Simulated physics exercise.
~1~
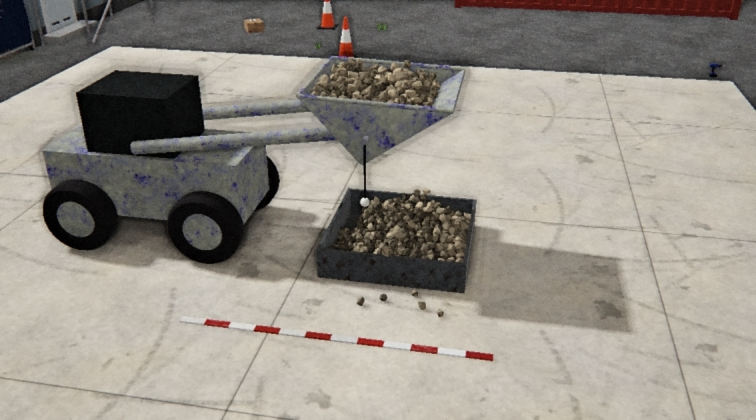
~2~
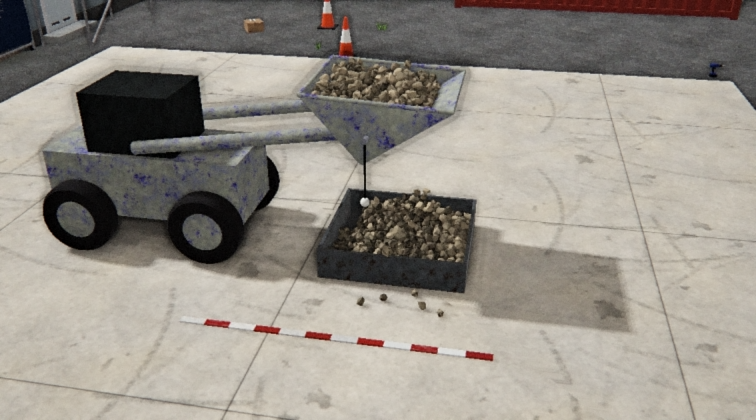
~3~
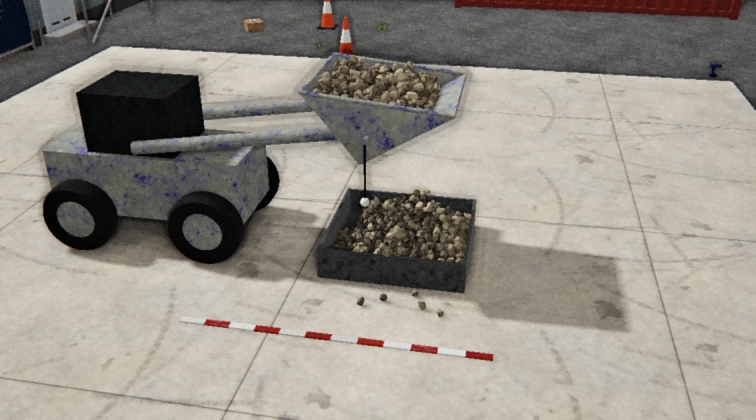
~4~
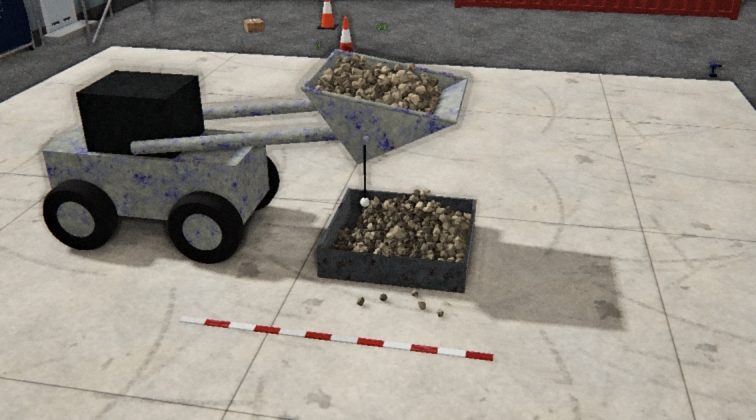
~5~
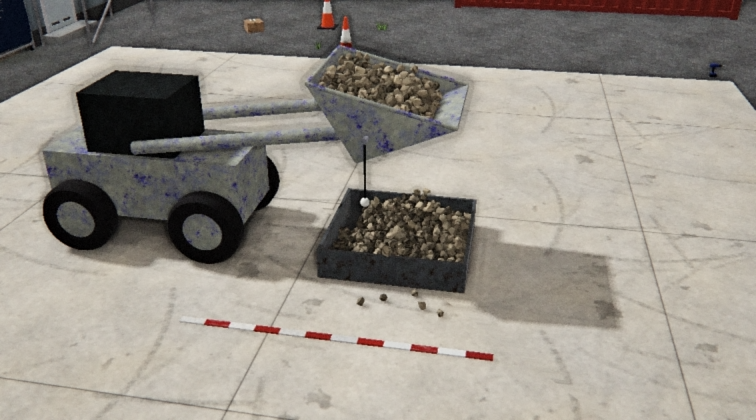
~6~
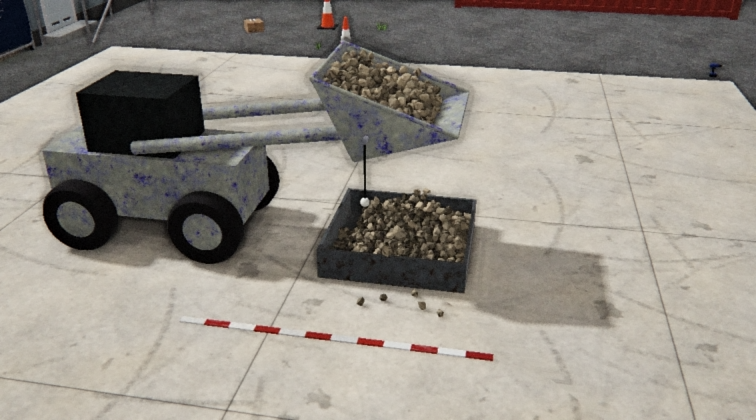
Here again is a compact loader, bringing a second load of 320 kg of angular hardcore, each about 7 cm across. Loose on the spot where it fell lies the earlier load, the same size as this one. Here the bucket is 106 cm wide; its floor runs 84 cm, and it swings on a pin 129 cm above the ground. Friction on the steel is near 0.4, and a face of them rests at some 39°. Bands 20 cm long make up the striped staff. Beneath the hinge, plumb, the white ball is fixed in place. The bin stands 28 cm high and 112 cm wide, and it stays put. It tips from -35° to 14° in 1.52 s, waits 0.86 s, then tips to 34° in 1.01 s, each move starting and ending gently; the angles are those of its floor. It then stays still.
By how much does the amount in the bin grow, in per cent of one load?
About 26 per cent.
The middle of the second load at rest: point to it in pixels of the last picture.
Middle: Approx. (491, 248) px.
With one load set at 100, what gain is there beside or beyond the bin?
I'd say some 75 per cent of a load.
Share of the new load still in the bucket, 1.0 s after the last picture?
Estimate: 100 % remaining inside, roughly.
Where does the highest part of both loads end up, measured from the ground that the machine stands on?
Close to 42 centimetres up.
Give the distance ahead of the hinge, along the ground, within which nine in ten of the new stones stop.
Around 140 cm.
Then, 0.5 s after the last picture the floor is at 6°; in per cent of one load, 100 in the bucket, 97 in the bin, 3 beside or beyond the bin; the foremost stones are at (463, 246).
Then, 1.0 s after the last picture the floor is at 14°; in per cent of one load, 100 in the bucket, 98 in the bin, 3 beside or beyond the bin; the foremost stones are at (463, 246).
Then, 3.2 s after the last picture the floor is at 34°; in per cent of one load, 12 in the bucket, 140 in the bin, 49 beside or beyond the bin; the foremost stones are at (547, 253).
Then, 5.8 s after the last picture the floor is at 34°; in per cent of one load, 0 in the bucket, 123 in the bin, 77 beside or beyond the bin; the foremost stones are at (578, 267). Net gain in the bin, 26.
